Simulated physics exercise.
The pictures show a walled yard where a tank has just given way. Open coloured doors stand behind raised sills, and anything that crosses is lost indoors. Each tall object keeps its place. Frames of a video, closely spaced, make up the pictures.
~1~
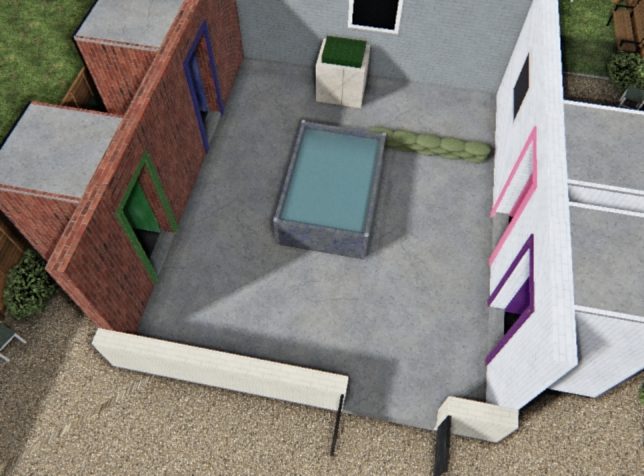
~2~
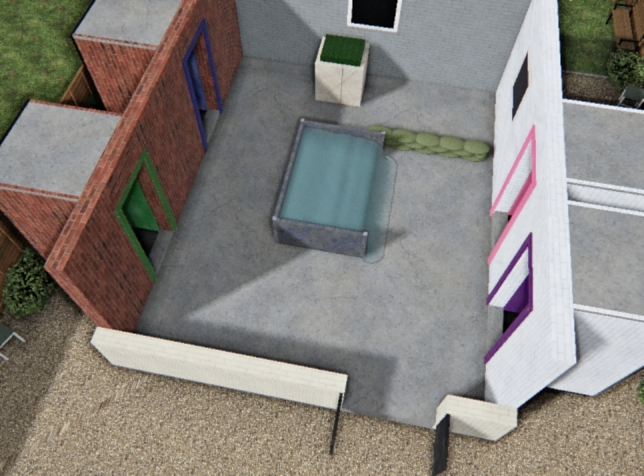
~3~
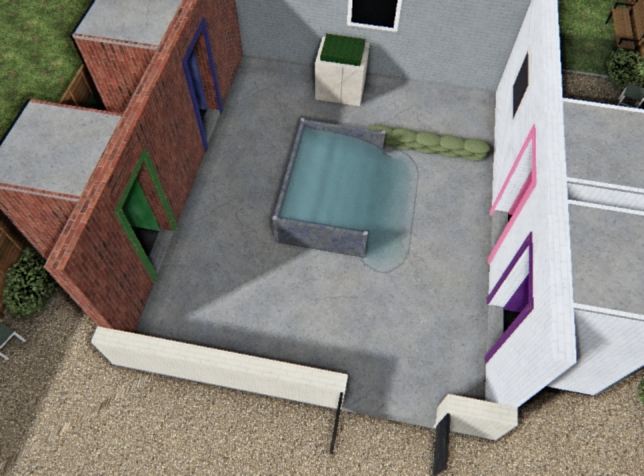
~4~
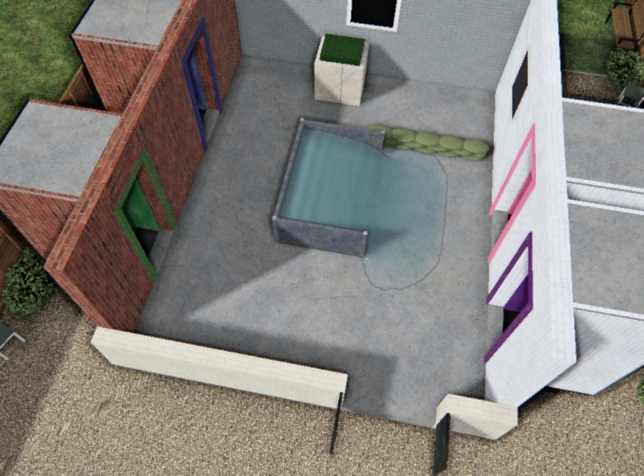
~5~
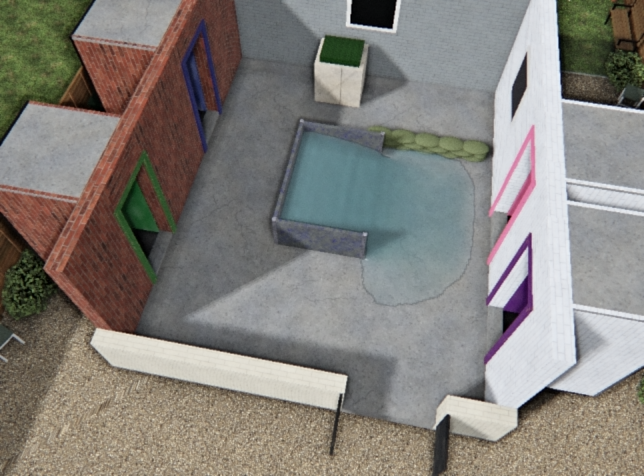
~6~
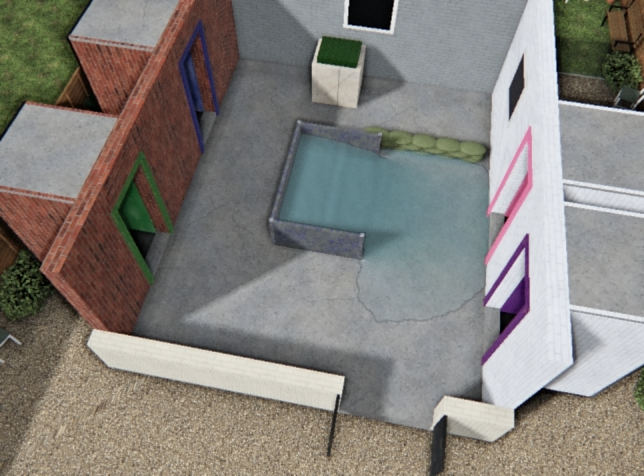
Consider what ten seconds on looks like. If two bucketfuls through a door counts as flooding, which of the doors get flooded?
The green door does not get flooded; the purple door gets flooded; the pink door gets flooded; the blue door does not get flooded.
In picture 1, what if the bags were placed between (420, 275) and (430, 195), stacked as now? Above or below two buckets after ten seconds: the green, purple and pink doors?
Door check - green door: Does not reach it; purple door: Exceeds it; pink door: Does not reach it.
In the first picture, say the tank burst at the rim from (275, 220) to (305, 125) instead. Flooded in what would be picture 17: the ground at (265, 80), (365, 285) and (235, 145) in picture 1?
Taking the points in order: Swamped, unwetted and swamped.
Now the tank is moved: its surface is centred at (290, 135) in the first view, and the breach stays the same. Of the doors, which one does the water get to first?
It's the door marked pink.
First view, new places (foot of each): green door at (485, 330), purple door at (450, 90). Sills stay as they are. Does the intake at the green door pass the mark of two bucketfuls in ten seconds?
Note: Green door beats the threshold.
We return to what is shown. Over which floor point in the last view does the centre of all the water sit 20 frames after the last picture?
I reckon somewhere around (412, 234).
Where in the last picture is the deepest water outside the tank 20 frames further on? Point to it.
Around (460, 414).
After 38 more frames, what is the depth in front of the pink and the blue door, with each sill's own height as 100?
Roughly 30 % and 20 %, respectively.
A moment on, water covers 25 % of the floor; the green door not reached, the purple door under two buckets in, the pink door over two buckets in, the blue door not reached.
Next, water covers 30 % of the floor; the green door not reached, the purple door over two buckets in, the pink door far over two buckets in, the blue door not reached.
Then, water covers 40 % of the floor; the green door not reached, the purple door over two buckets in, the pink door far over two buckets in, the blue door not reached.
Later, water covers 65 % of the floor; the green door not reached, the purple door far over two buckets in, the pink door far over two buckets in, the blue door wet at the sill, nothing in.
In the end, water covers 90 % of the floor; the green door wet at the sill, nothing in, the purple door far over two buckets in, the pink door far over two buckets in, the blue door wet at the sill, nothing in.
